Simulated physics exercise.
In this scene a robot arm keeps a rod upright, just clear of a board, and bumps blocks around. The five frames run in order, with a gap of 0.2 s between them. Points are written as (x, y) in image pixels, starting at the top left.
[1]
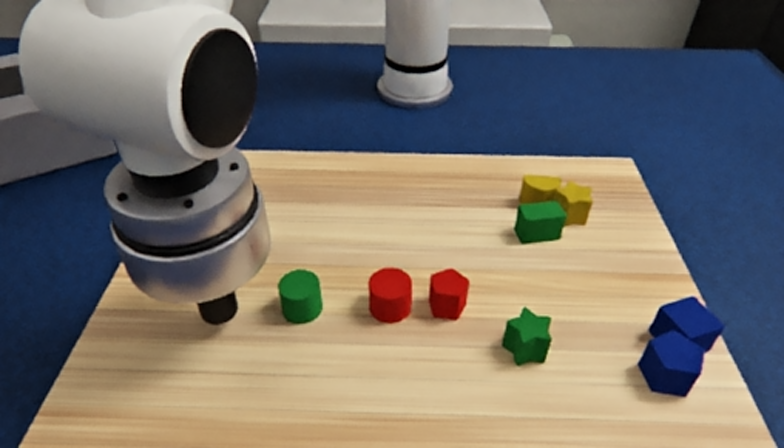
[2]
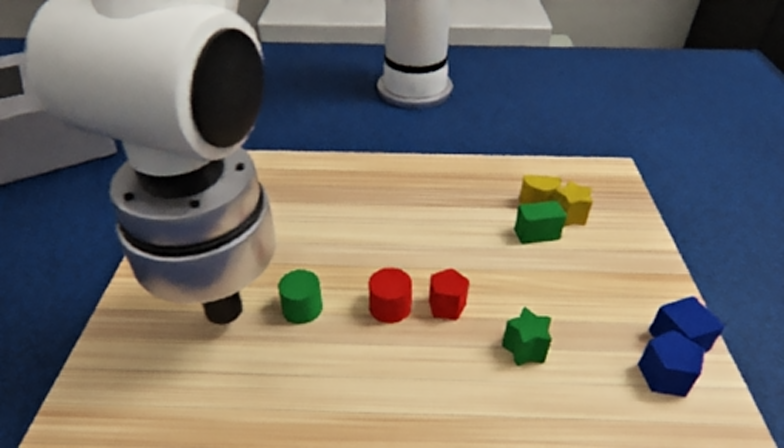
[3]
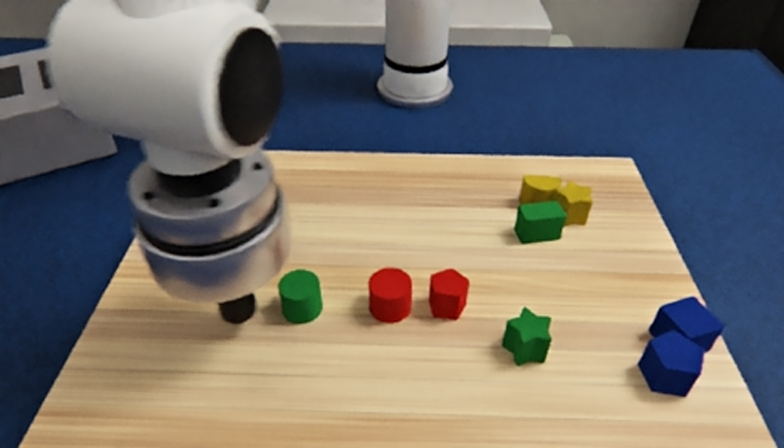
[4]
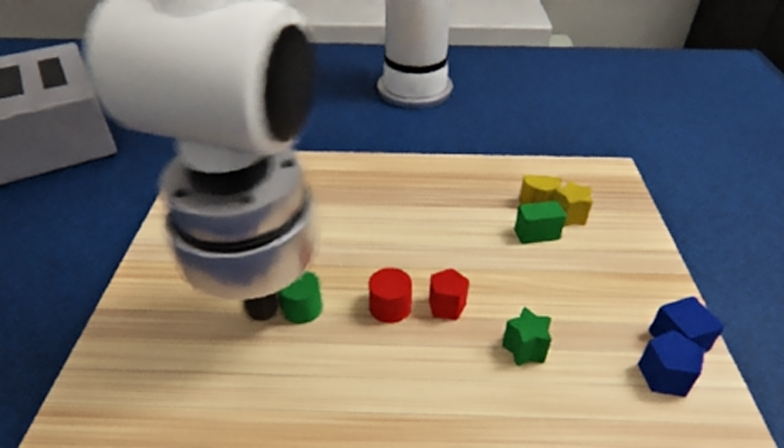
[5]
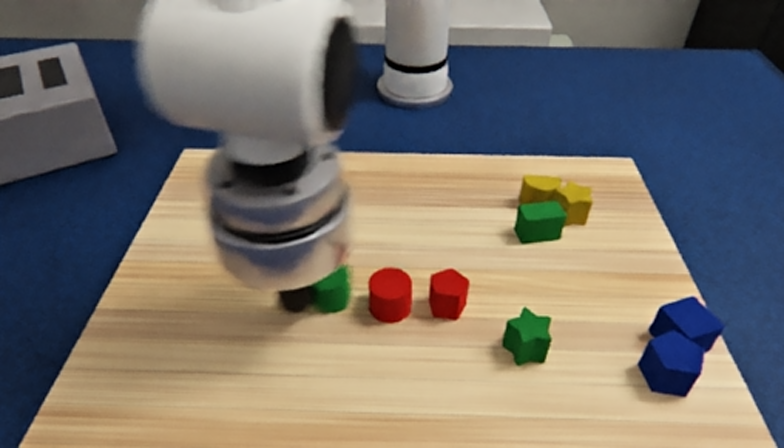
A white robot arm with a dark rod moved right over a wooden board, slowly at first, then faster, and pushed a green cylinder toward a red one while the other colored blocks stayed still.
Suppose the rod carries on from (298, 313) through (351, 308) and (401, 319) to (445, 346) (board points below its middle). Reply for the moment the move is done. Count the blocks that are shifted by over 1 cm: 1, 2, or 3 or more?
3 or more blocks.
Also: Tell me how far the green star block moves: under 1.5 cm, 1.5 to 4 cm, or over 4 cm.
Its final spot will lie within 1.5 cm of the current one.
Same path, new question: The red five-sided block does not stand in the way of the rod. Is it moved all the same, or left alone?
It gets pushed out of place.
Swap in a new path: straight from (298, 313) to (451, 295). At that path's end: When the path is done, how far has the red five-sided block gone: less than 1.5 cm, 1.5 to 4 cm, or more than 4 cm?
Upwards of 4 cm.
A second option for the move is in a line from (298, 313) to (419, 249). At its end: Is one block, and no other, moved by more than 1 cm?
Yes
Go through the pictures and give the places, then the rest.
In the first picture, tip of the rod at (220, 312), middles of tops, green circular block at (299, 284), red circular block at (390, 282), red five-sided block at (449, 282), green star block at (532, 325).
In the second picture, rod at (225, 312), nothing pushed.
In the third picture, rod at (239, 311), nothing pushed.
In the fourth picture, rod at (263, 309), nothing pushed.
In the fifth picture, rod at (296, 301), green circular block partly hidden, red circular block at (390, 282), red five-sided block at (449, 282), green star block at (532, 325).
What follows on the original path. One third of the way, rod at (351, 296); green circular block at (369, 259); red circular block at (395, 283).
Two thirds of the way, rod at (401, 307); green circular block at (373, 258); red circular block at (439, 284); red five-sided block at (478, 278).
At the end, rod at (447, 334); green circular block at (373, 258); red circular block at (464, 292); red five-sided block at (493, 271); green star block unmoved.
